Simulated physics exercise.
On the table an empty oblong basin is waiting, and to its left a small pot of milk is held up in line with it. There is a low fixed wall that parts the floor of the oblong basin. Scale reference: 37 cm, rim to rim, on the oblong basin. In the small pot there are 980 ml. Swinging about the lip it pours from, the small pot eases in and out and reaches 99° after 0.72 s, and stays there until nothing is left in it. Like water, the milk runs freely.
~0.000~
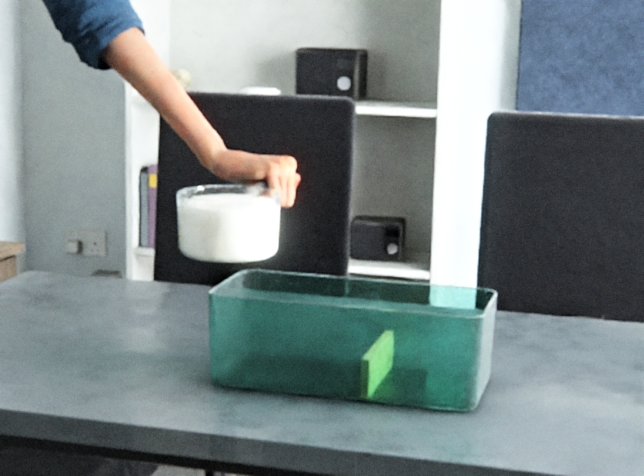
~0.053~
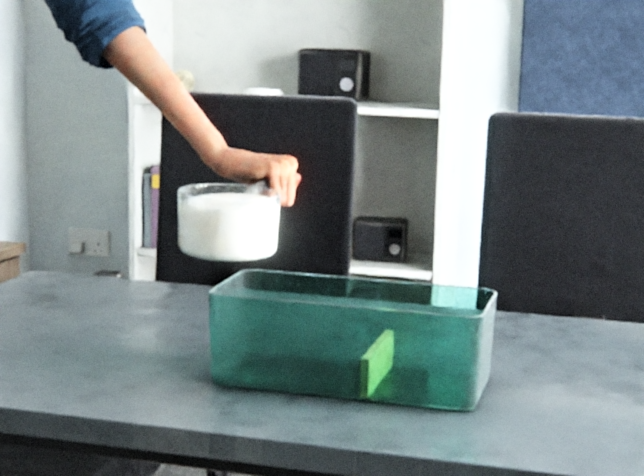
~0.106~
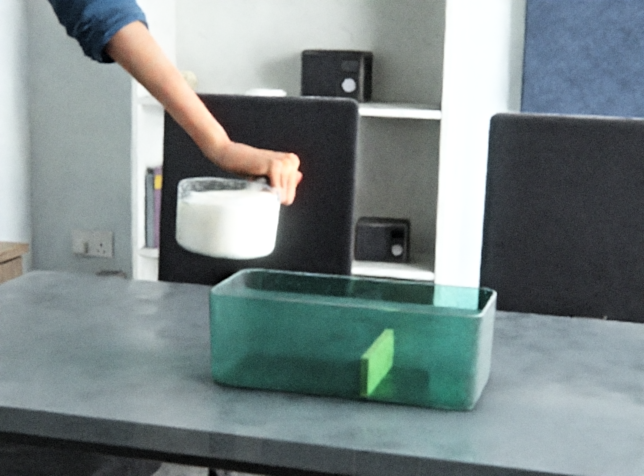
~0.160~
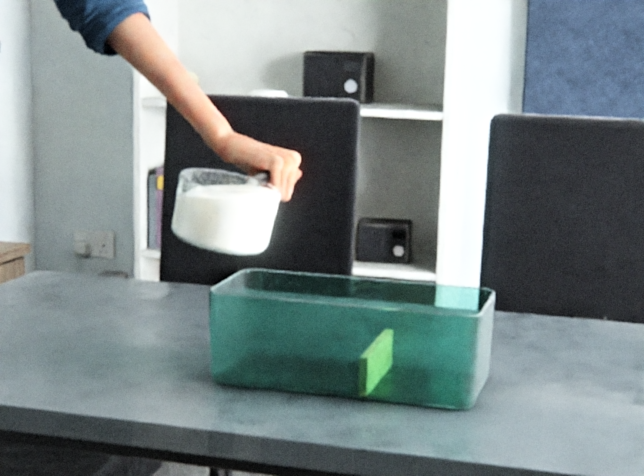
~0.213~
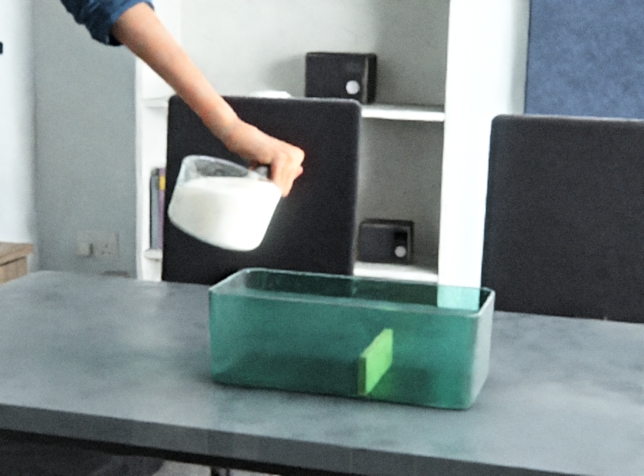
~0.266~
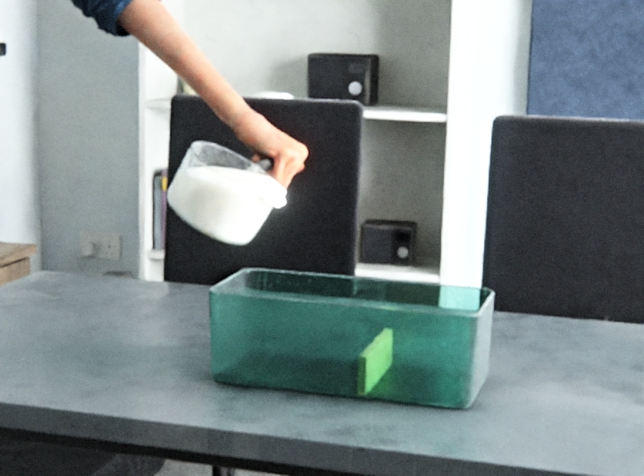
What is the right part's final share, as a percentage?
About 21 per cent.
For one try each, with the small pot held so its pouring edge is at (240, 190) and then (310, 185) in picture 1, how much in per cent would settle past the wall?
Try 1: Approx. 10 %; try 2: Approx. 70 %.
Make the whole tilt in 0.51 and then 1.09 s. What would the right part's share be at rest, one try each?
20 per cent first, 10 per cent second.
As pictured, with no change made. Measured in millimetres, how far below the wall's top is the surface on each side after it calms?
About 30 mm left, about 44 mm right.
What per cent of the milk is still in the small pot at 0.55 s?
At that time about 48 in a hundred parts are still held.
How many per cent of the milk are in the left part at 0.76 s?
Roughly 54 percent.
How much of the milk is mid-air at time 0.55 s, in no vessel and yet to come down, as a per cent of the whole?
Estimate: About 42 % of all of it.
By 0.55 s the tilt is 86° and 48 per cent is still to pour, 10 is left of the wall and 0 right of it.
By 0.76 s the tilt is 99° and 9 per cent is still to pour, 53 is left of the wall and 18 right of it.
By 0.98 s the tilt is 99° and 2 per cent is still to pour, 72 is left of the wall and 20 right of it.
By 1.22 s the tilt is 99° and 0 per cent is still to pour, 78 is left of the wall and 20 right of it.
At rest 78 per cent lies left of the wall, 21 right of it and 2 outside.
